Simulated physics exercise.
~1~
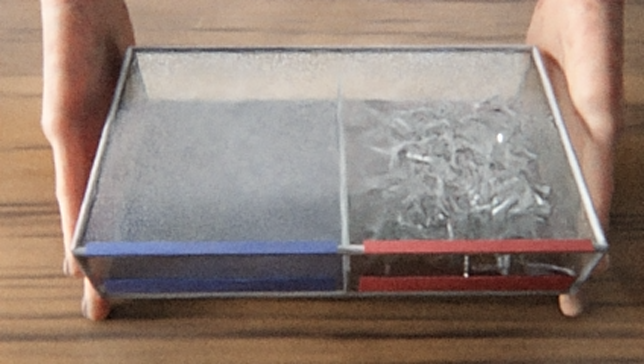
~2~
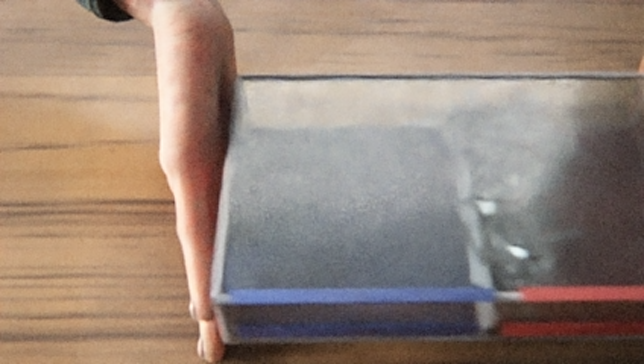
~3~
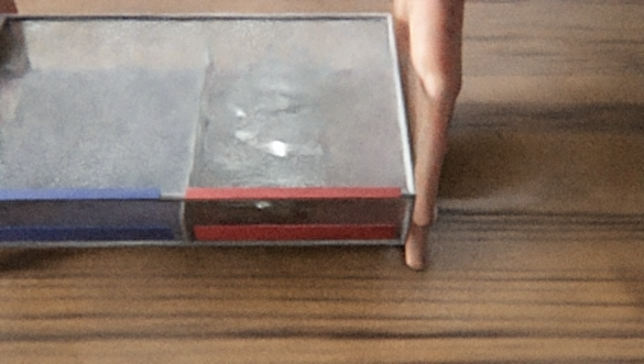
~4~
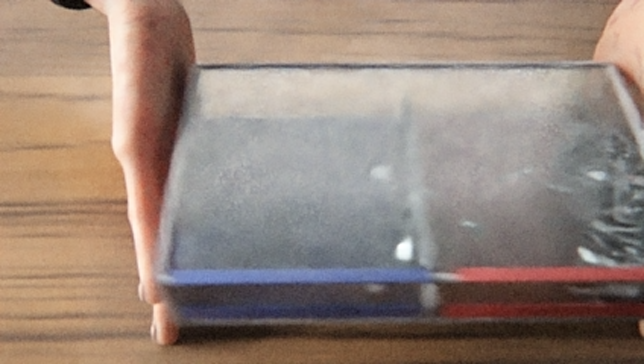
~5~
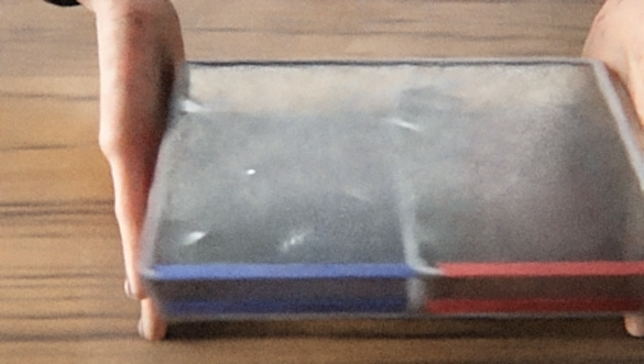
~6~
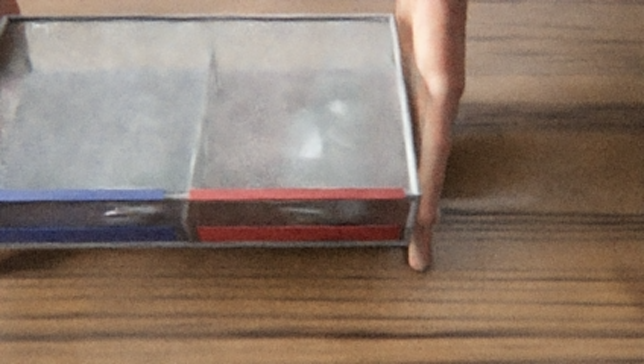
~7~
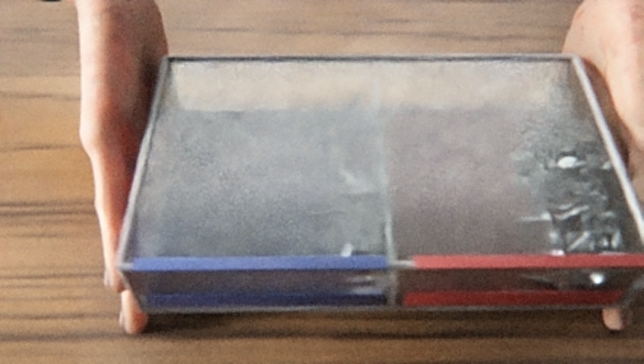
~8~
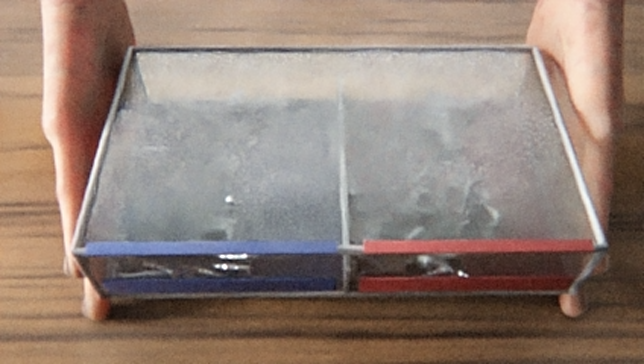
At first, two hands hold a shallow clear box above a wooden table, with a pile of shiny metal pieces lying in the red-marked right side and the blue-marked left side empty. The hands shift the box to the right, then swing it far to the left, and the pieces blur as they slide. It swings right again, and some pieces appear in the blue side. Another sweep left and a smaller one right follow, scattering the pieces further. Finally the box returns to where it began, with pieces in both sides, more of them in the red.
